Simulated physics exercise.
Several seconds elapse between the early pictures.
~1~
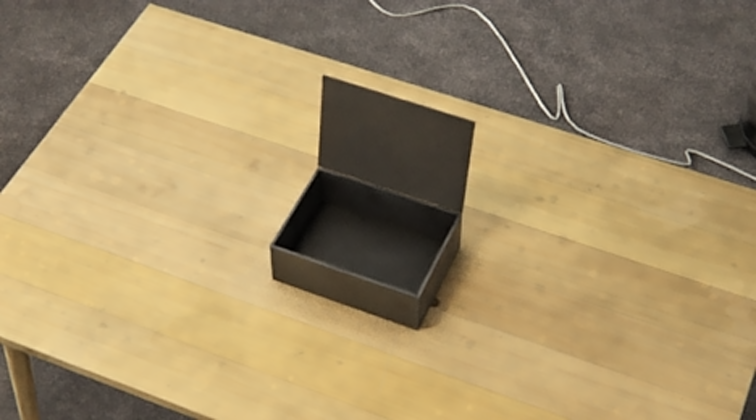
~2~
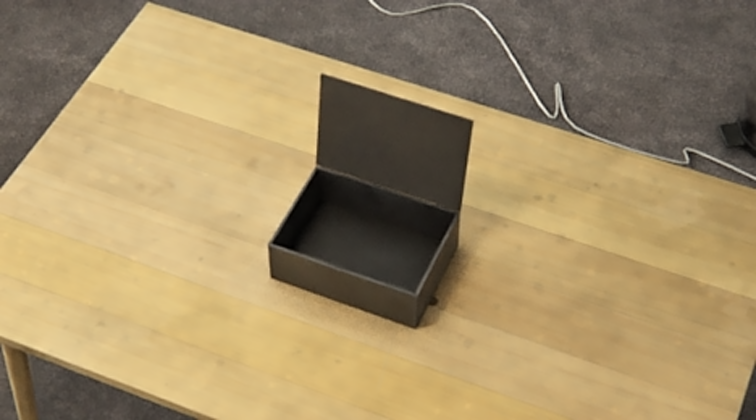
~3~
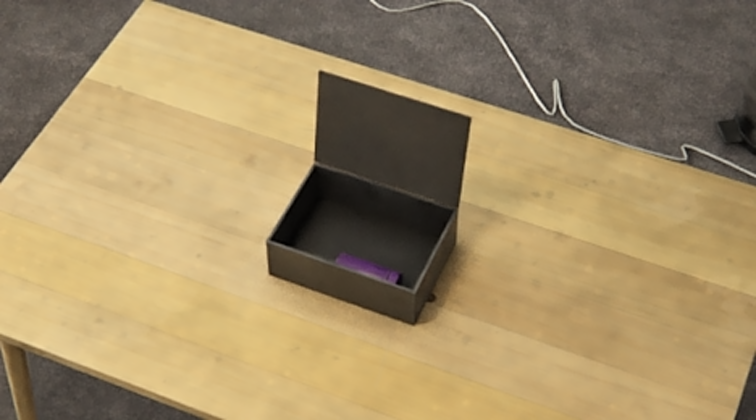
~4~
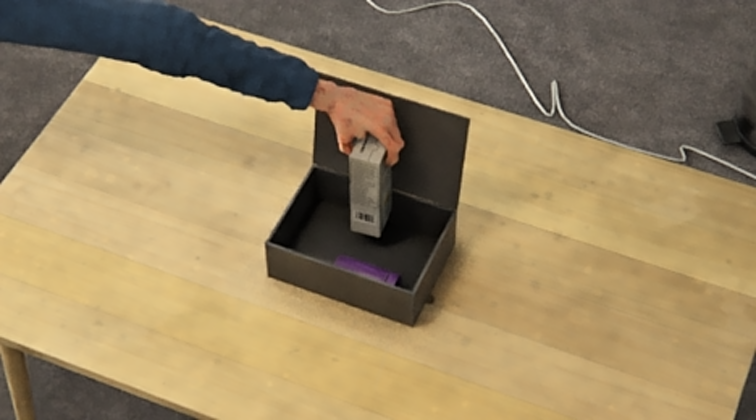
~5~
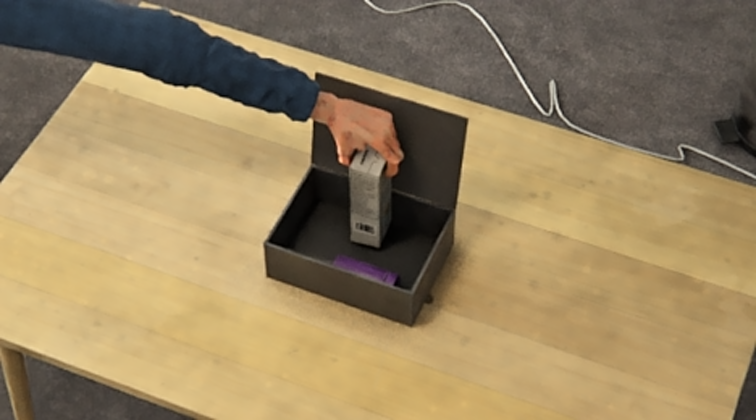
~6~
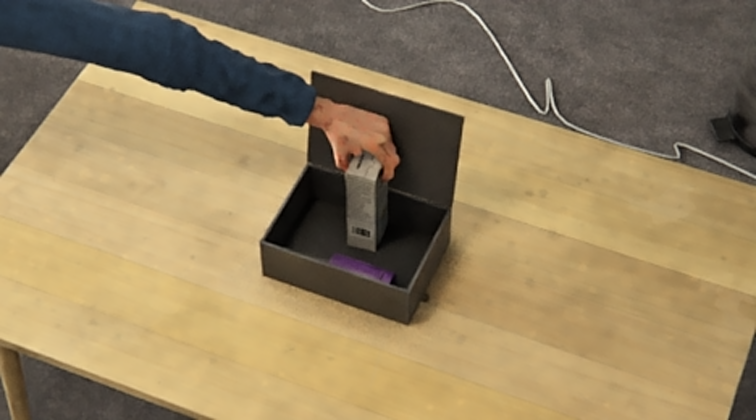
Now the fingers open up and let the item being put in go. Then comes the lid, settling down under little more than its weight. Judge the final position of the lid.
The lid finishes raised off the rim.
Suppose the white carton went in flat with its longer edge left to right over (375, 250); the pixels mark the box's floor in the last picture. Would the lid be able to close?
With this placement the lid lies closed.
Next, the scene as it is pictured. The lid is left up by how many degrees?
Some 25°.
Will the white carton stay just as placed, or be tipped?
Looking at the last picture, it sits at an angle.
Then, 1.30 s after the last picture, lid 85° above the rim.
Then, 2.10 s after the last picture, lid 57° above the rim; white carton tipped 18° from how it was near (361, 212).
Then, 2.30 s after the last picture, lid 32° above the rim; white carton tipped 45° from how it was near (351, 235).
Then, 3.00 s after the last picture, lid 23° above the rim; white carton tipped 53° from how it was near (349, 241).
At rest, lid 23° above the rim; tipped over in the box, white carton; purple shaker in place. Seen from the same camera at the end, white carton near (349, 241).
